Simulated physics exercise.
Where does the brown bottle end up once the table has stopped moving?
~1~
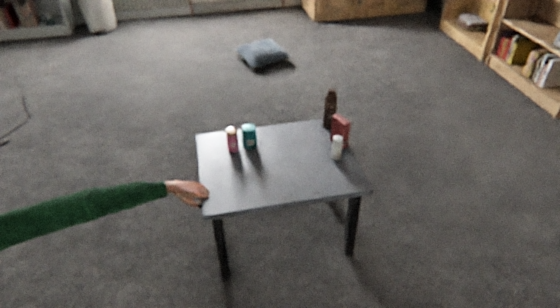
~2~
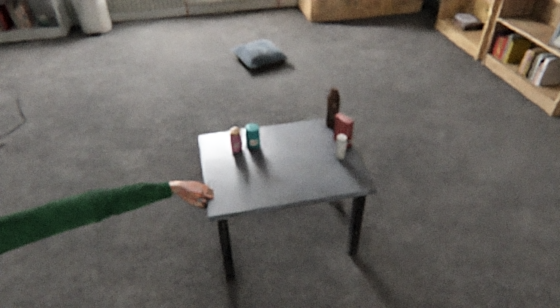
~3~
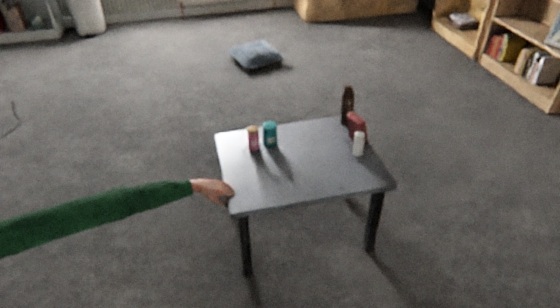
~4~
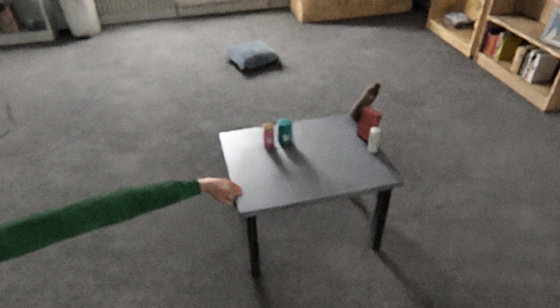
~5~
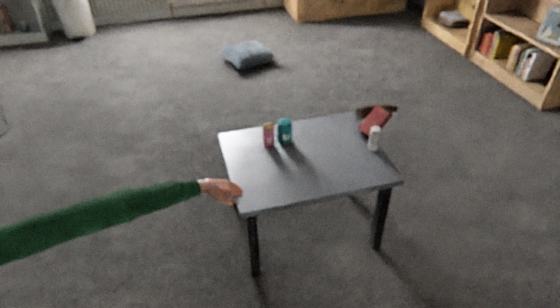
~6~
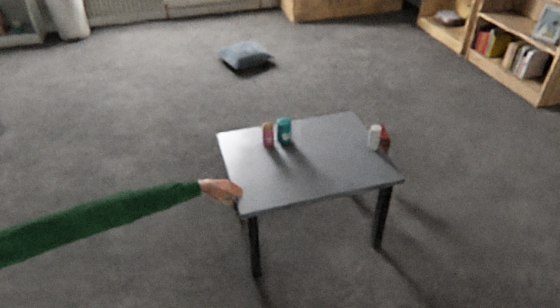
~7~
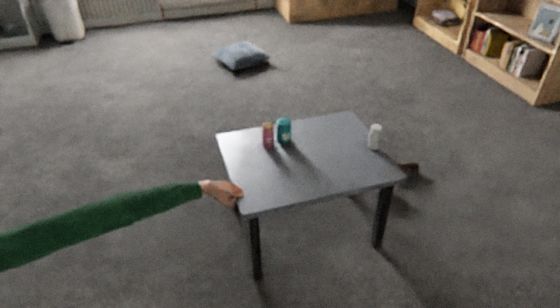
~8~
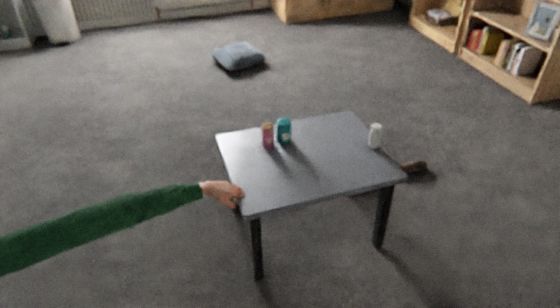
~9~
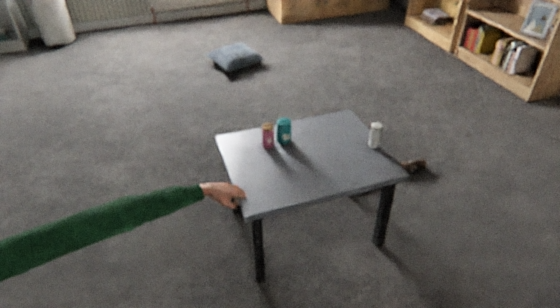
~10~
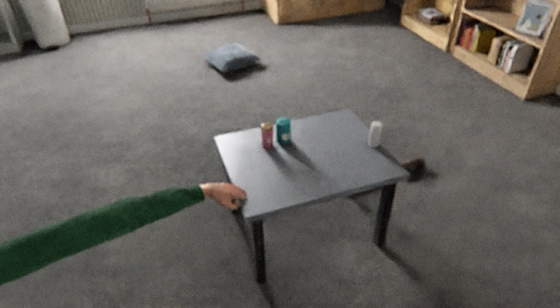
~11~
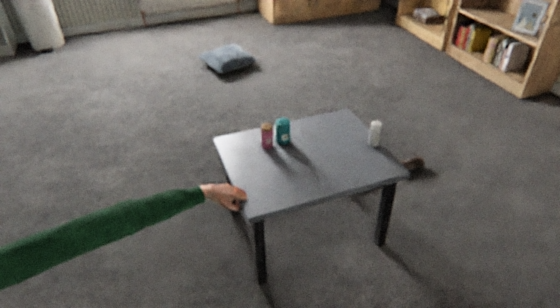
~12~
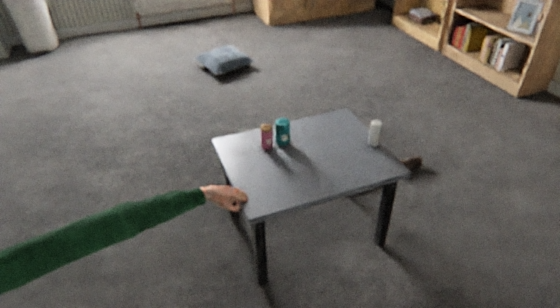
The brown bottle ends up on the floor, lying on its side just beyond the right side of the table.
